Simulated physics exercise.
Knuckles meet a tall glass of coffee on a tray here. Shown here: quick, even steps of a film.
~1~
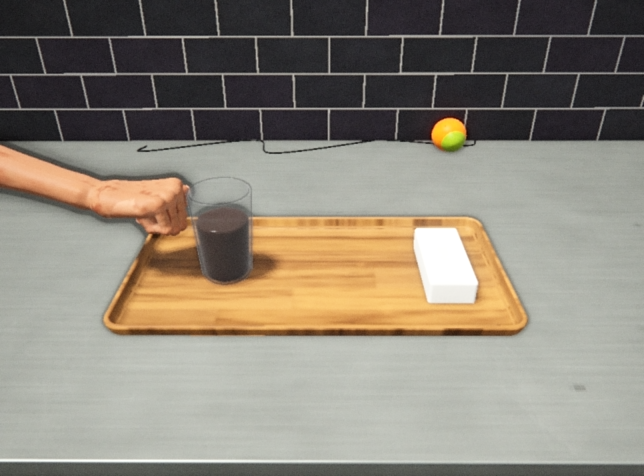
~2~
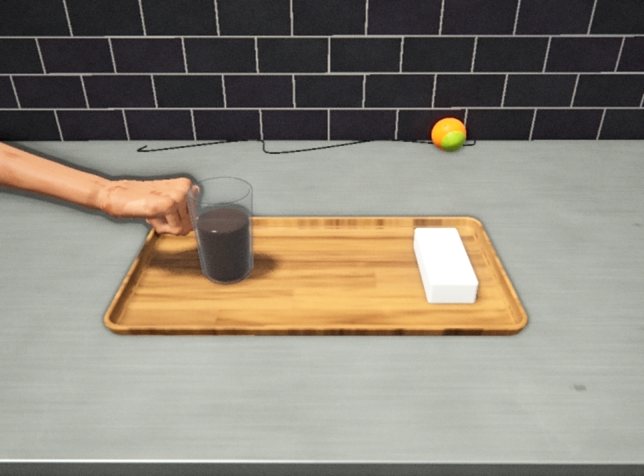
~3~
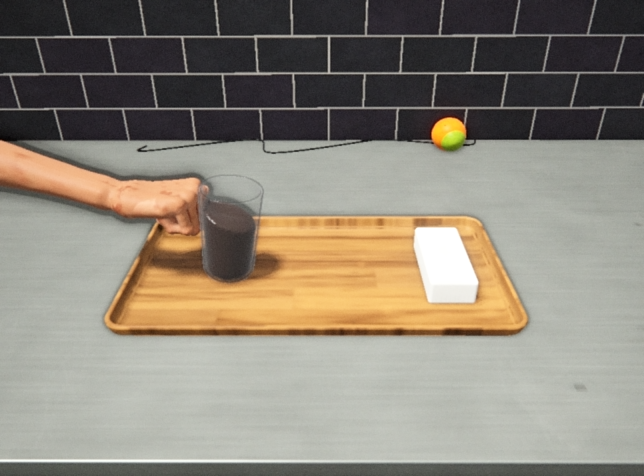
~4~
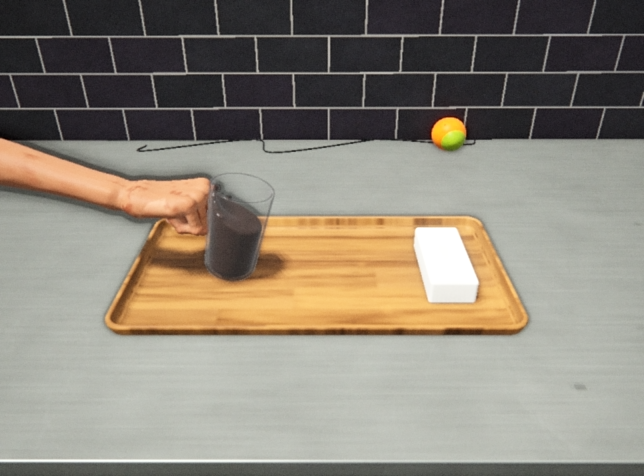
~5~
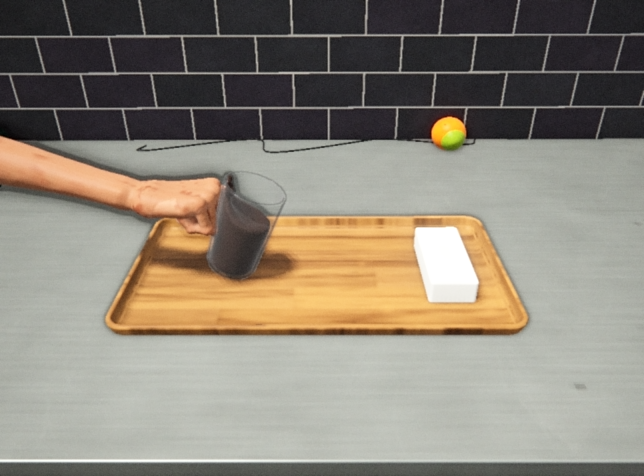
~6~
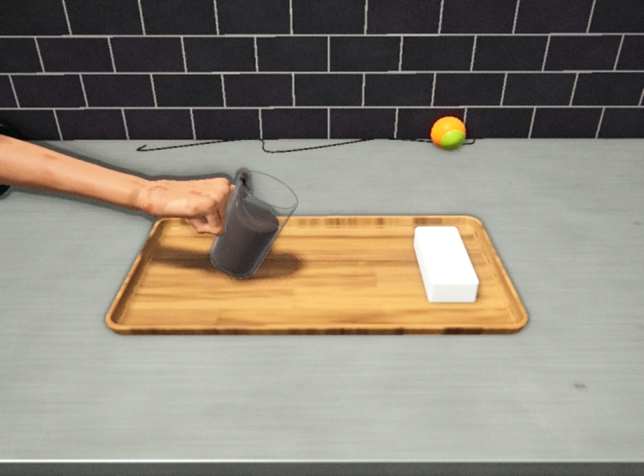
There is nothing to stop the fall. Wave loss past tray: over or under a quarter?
Most likely the tray will catch three quarters or more.
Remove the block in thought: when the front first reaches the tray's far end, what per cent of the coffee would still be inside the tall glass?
Roughly 50 per cent.
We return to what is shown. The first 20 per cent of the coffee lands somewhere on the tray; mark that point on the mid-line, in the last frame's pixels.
(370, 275).
A moment on, the tall glass lies on its side and 98 per cent is in the glass, 0 on the tray and 2 above or beyond its rim.
Next, the tall glass lies on its side and 54 per cent is in the glass, 34 on the tray and 12 above or beyond its rim.
Then the tall glass lies on its side and 28 per cent is in the glass, 44 on the tray and 28 above or beyond its rim.
Later the tall glass lies on its side and 15 per cent is in the glass, 75 on the tray and 9 above or beyond its rim.
Finally, 91 per cent is held by tray and glass, 9 is off the tray.
